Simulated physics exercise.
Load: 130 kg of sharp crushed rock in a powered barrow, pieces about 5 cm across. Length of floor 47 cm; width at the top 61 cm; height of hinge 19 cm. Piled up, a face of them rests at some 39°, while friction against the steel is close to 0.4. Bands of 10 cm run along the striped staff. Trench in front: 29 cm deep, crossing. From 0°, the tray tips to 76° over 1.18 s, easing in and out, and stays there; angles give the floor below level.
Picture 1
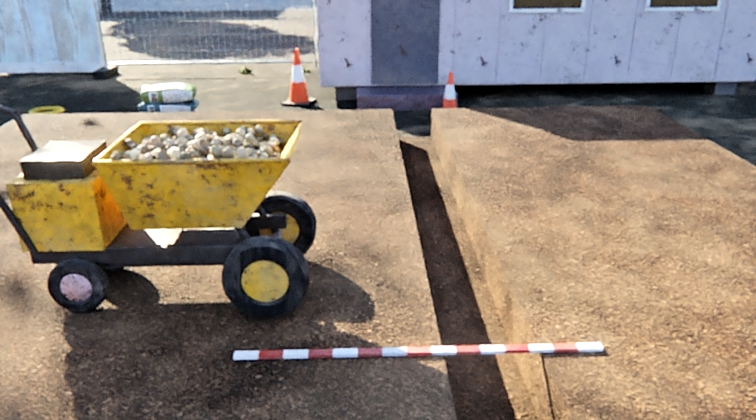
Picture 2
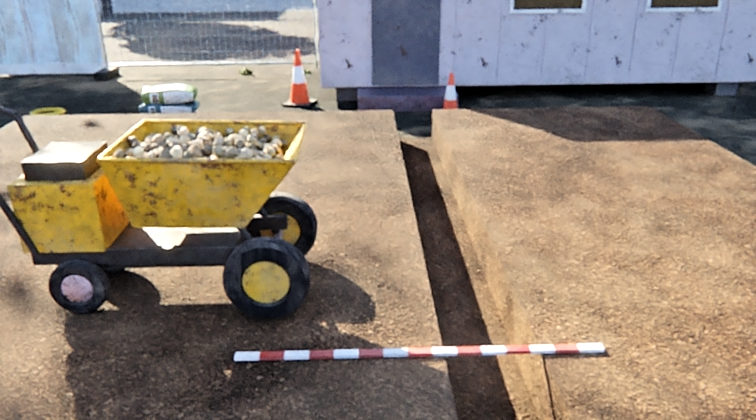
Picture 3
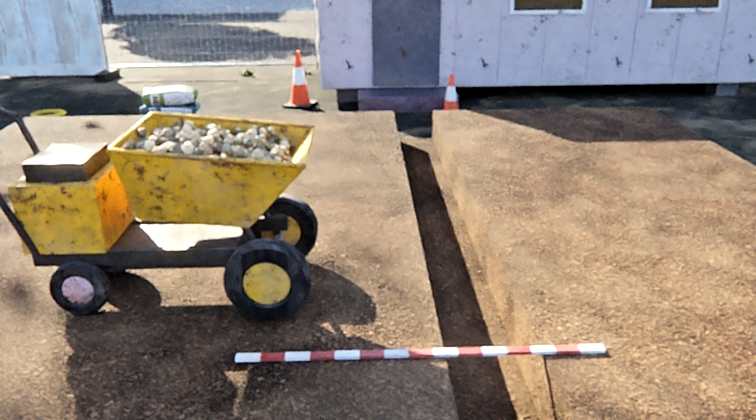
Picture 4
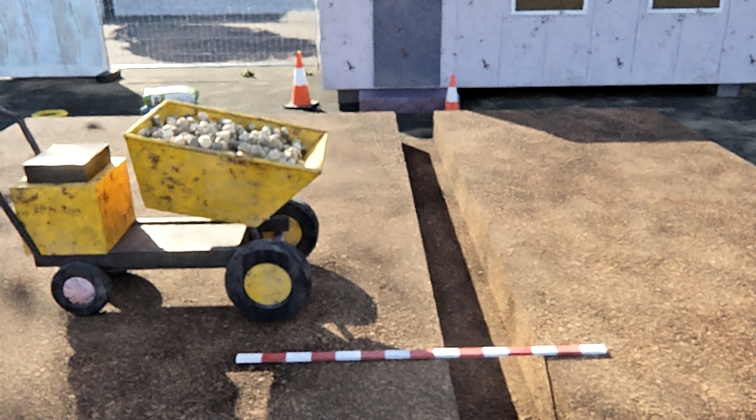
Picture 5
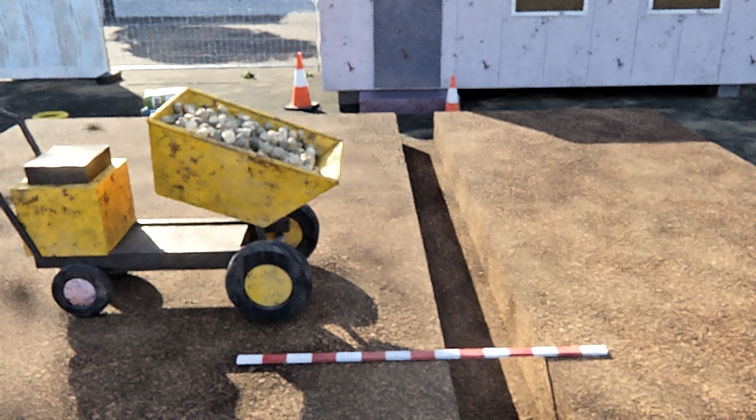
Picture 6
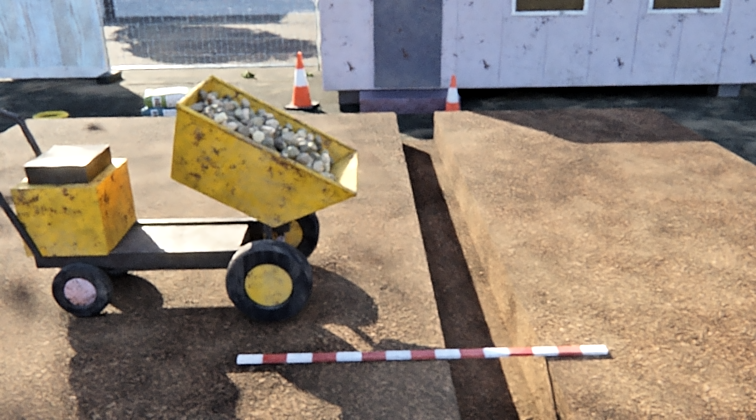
At the start, a yellow dumper loaded with pale stones stands on brown ground beside a narrow trench, its tray level. The tray then tilts steadily, its back rising and its front lip reaching farther right, until it slopes steeply toward the trench with the stones still inside and the wheels unmoved.
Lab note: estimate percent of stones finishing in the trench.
Approx. 74 %.
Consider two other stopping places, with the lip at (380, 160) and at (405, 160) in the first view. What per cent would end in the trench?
Roughly 70 percent for the first, and 55 percent for the second.
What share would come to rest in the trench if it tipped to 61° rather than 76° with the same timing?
With that change, near 25 per cent.
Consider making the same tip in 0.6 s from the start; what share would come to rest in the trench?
Then roughly 85 percent.
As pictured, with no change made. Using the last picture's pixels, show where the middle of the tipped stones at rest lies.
The resting stones are centred at roughly (459, 317).
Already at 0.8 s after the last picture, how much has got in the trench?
Roughly 25 percent of the load.
Then, 0.4 s after the last picture the floor is at 64°, 100 % in the tray; the foremost stones are at (403, 229).
Then, 0.8 s after the last picture the floor is at 76°, 61 % in the tray, 14 % short of the trench, 26 % in the trench; the foremost stones are at (505, 331).
Then, 1.1 s after the last picture the floor is at 76°, 31 % in the tray, 17 % short of the trench, 52 % in the trench; the foremost stones are at (502, 310).
Then, 3.1 s after the last picture the floor is at 76°, 3 % in the tray, 23 % short of the trench, 74 % in the trench; the foremost stones are at (507, 321).
